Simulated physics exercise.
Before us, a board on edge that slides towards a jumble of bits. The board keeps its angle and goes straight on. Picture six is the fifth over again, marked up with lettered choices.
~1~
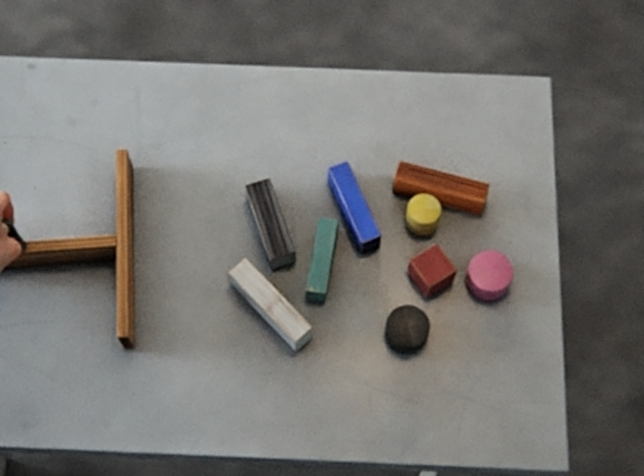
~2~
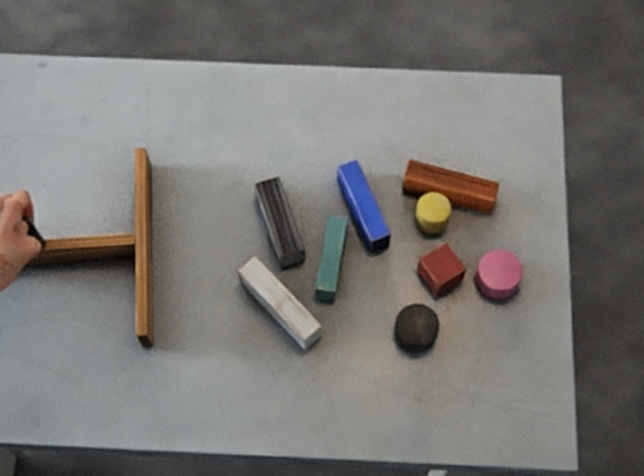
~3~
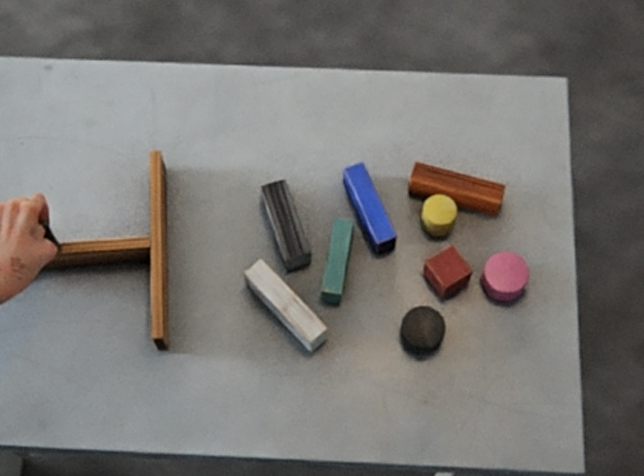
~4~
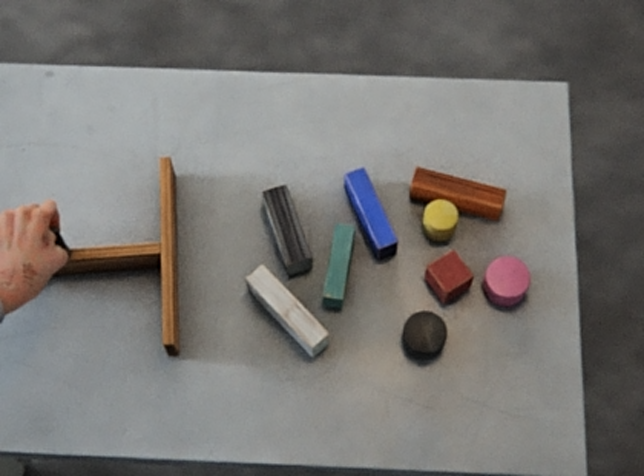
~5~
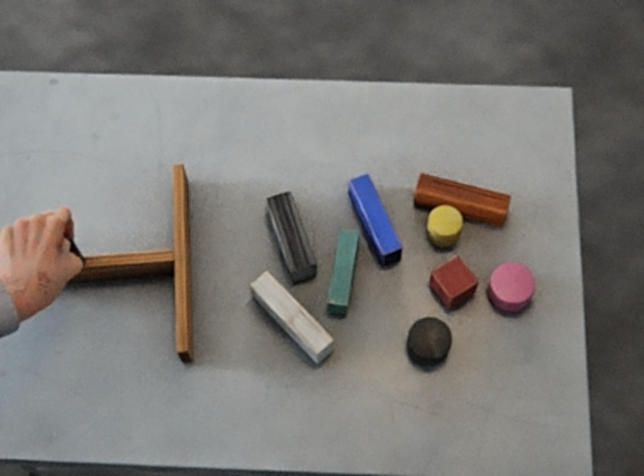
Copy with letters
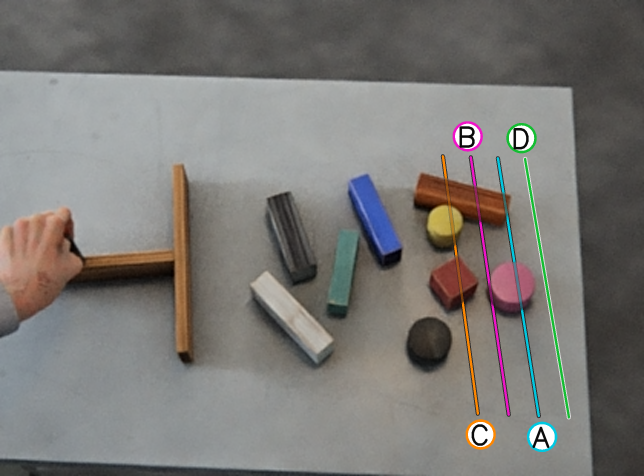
Wooden board on edge, pushed by a hand from the left, sliding right across a grey table towards scattered coloured blocks, untouched.
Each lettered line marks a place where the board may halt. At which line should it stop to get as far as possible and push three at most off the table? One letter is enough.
At A, and not beyond.
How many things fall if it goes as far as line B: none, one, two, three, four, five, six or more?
By then, one.
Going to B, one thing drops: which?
The pink tin goes over.
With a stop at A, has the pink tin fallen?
By then, yes.
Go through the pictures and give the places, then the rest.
The first picture shows grey stick (270, 224); turquoise bar (323, 259); black tin (407, 329).
The second picture shows board (141, 238); yellow tin (433, 214).
The third picture shows board (156, 241); red block (447, 272).
The fourth picture shows board (167, 247); pink tin (506, 281).
The fifth picture shows board (180, 254); grey stick (291, 236); turquoise bar (344, 272); black tin (429, 341).
On the copy, A at (517, 280); B at (489, 279); C at (460, 278); D at (546, 281).
On A. First, board (300, 258); white stick (325, 326); grey stick (322, 237).
Then, board (420, 263); pink tin (531, 287); yellow tin (495, 212).
Finally, board (518, 266); red block over the edge; pink tin over the edge; two fallen.
By contrast, B is within the limit but short; C is within the limit but short; D drops six.
